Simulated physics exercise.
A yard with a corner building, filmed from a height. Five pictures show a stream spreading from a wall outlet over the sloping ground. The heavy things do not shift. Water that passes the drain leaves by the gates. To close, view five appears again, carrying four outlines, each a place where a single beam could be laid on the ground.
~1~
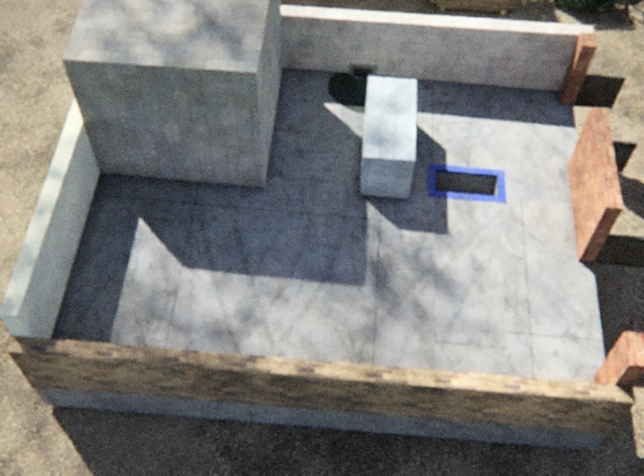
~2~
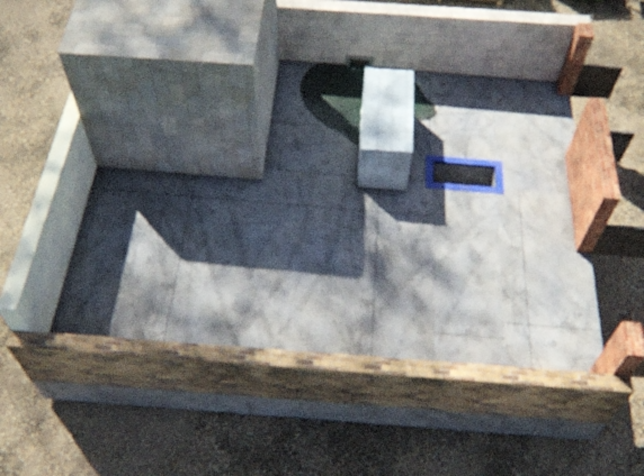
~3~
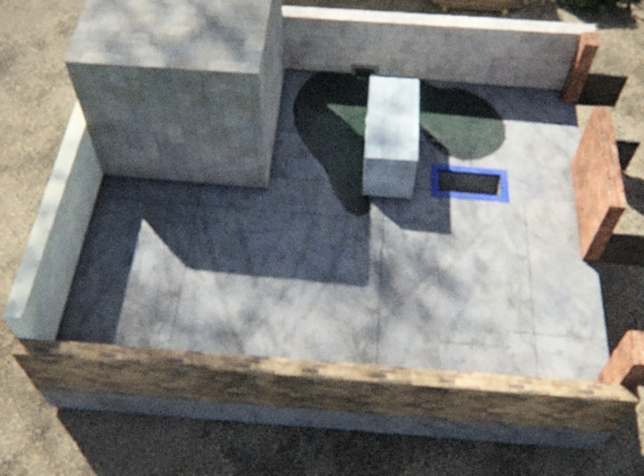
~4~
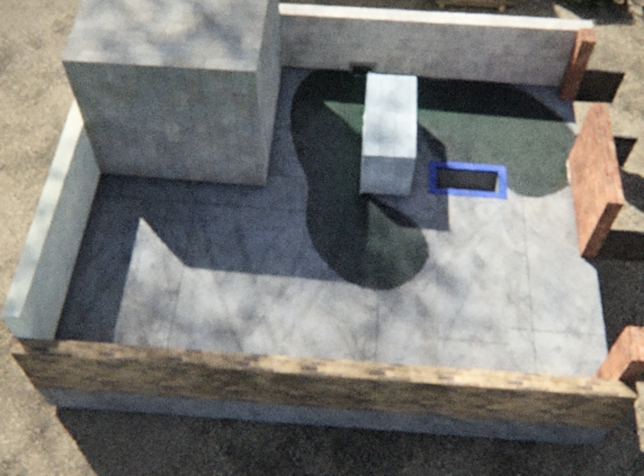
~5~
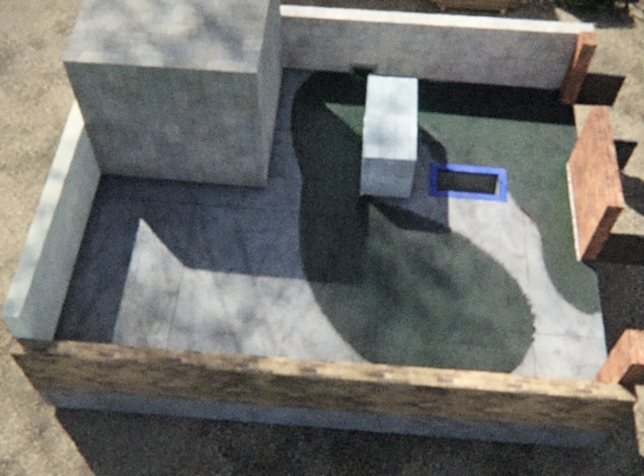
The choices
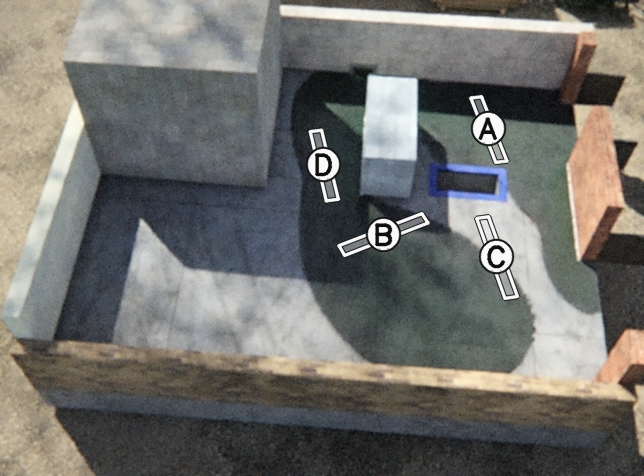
In a walled yard, dark liquid spreads around a pale block and past a blue-edged gully.
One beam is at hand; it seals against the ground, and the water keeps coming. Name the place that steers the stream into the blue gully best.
Use spot A.
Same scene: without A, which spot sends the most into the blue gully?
The answer is B.
On the marked copy, A from (476, 97) to (501, 161); B from (341, 250) to (424, 218); C from (482, 217) to (511, 297); D from (315, 130) to (332, 200).
With A, about 34 % of the stream goes into the blue gully, about 66 % out by the gates.
With B, about 20 % of the stream goes into the blue gully, about 80 % out by the gates.
With C, about 6 % of the stream goes into the blue gully, about 94 % out by the gates.
With D, about 6 % of the stream goes into the blue gully, about 94 % out by the gates.
